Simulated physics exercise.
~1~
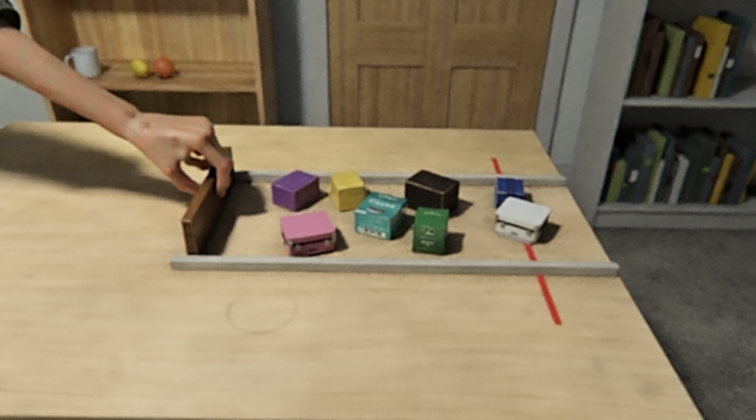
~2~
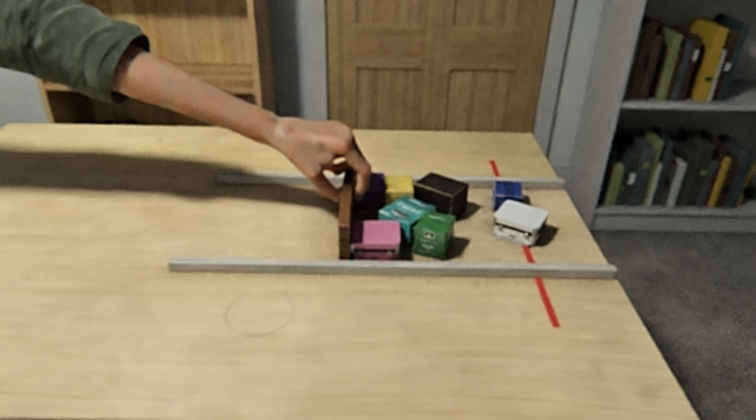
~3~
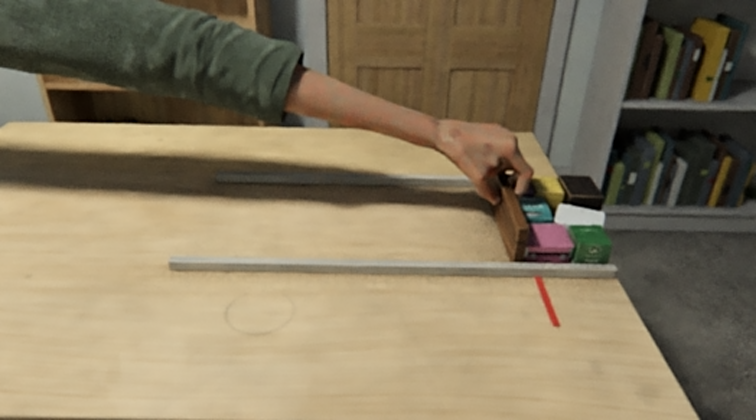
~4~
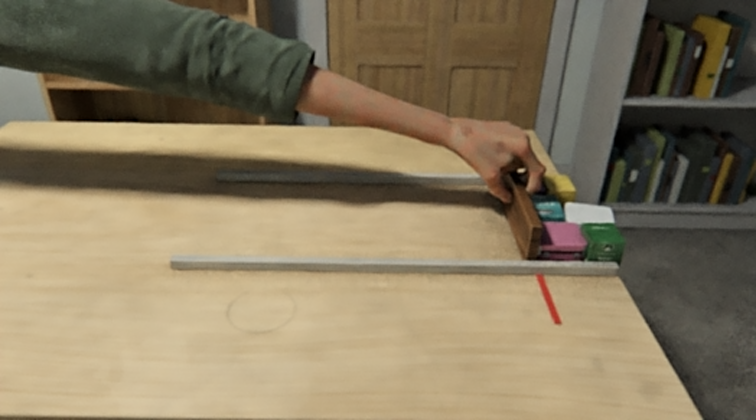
A hand slid an upright wooden board to the right along a channel on a table, bunching up a jumble of small colored boxes and pushing them to the table's end, where the black block and blue box were gone from view as it stopped.
